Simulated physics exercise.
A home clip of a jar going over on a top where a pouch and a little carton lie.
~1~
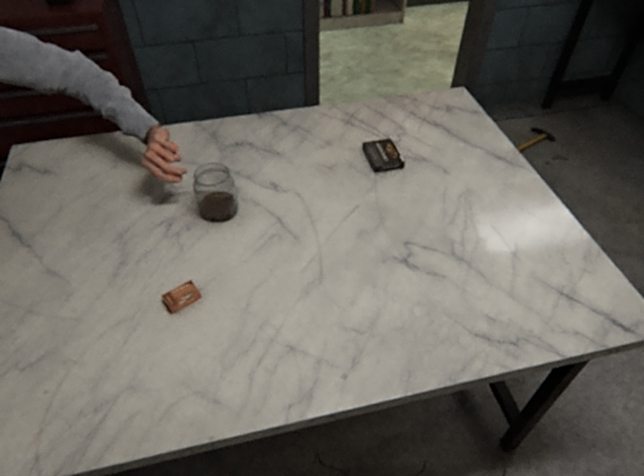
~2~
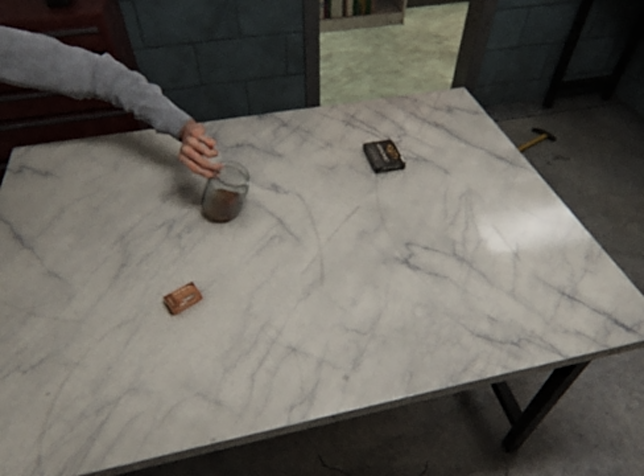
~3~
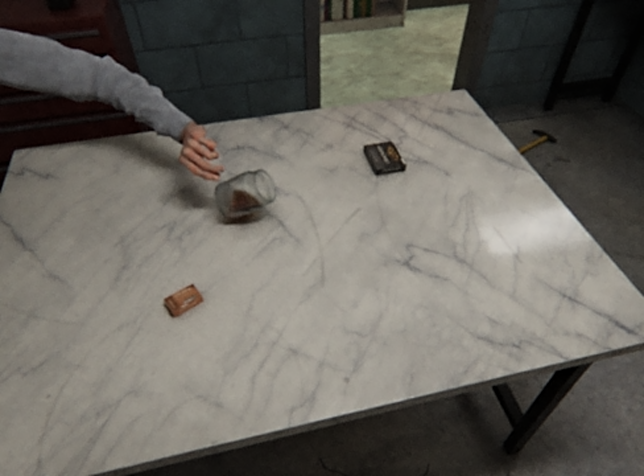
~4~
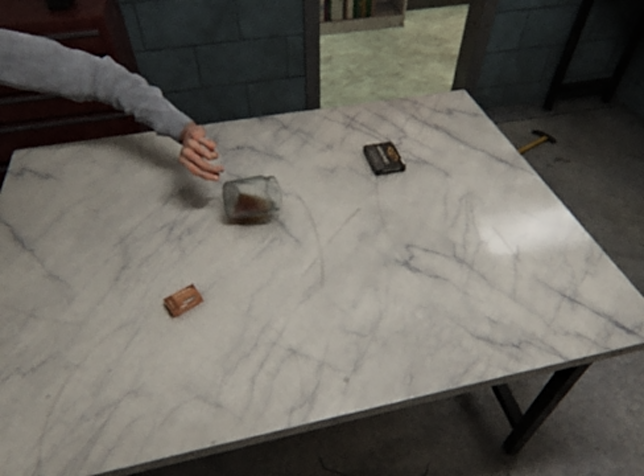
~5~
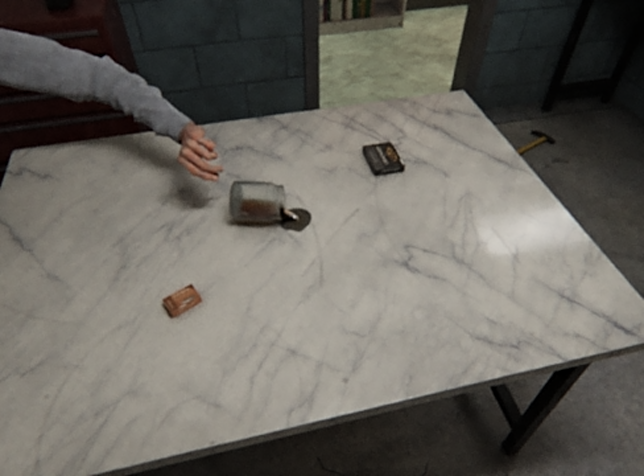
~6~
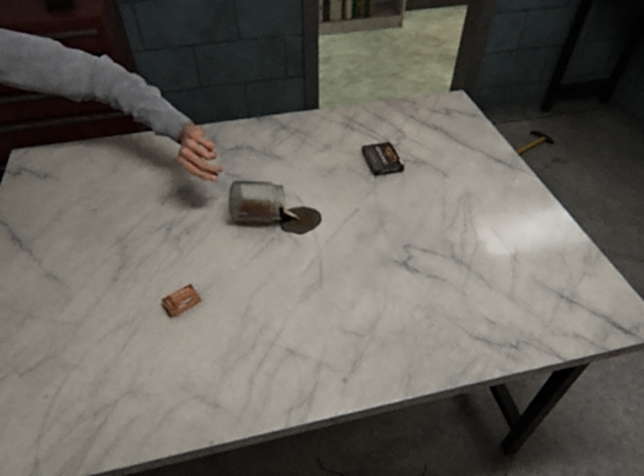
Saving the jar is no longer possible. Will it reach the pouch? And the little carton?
The pouch is missed by the spill, and as for the little carton, it is missed by the spill.
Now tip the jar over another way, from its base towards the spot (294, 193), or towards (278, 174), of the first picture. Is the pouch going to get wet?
So first it gets caught, and after that it is missed.
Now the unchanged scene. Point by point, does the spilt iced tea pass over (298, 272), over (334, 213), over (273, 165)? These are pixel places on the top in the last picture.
First one left alone; second one got to; third one left alone.
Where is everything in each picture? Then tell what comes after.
In the first picture, it stands upright; jar (216, 191) nearly empty; pouch (384, 151); little carton (181, 294).
In the second picture, it is being nudged; jar (227, 189) tipped 20°.
In the third picture, it is falling; jar (247, 193) tipped 60°; little carton (183, 297).
In the fourth picture, it is falling; jar (254, 197) tipped 70°; pouch (385, 154).
In the fifth picture, it is down; jar (260, 202) tipped 85°; a puddle starts at (297, 220).
In the sixth picture, it is down; jar (259, 202) tipped 85°; a puddle starts at (301, 220); pouch (383, 155); little carton (181, 297).
Next, the puddle covers about as much as a saucer; the pouch is clear of it; the little carton is clear of it.
After that, the puddle covers about as much as a plate; the pouch is clear of it; the little carton is clear of it.
Finally, the puddle covers about as much as a plate; the pouch is clear of it; the little carton is clear of it.
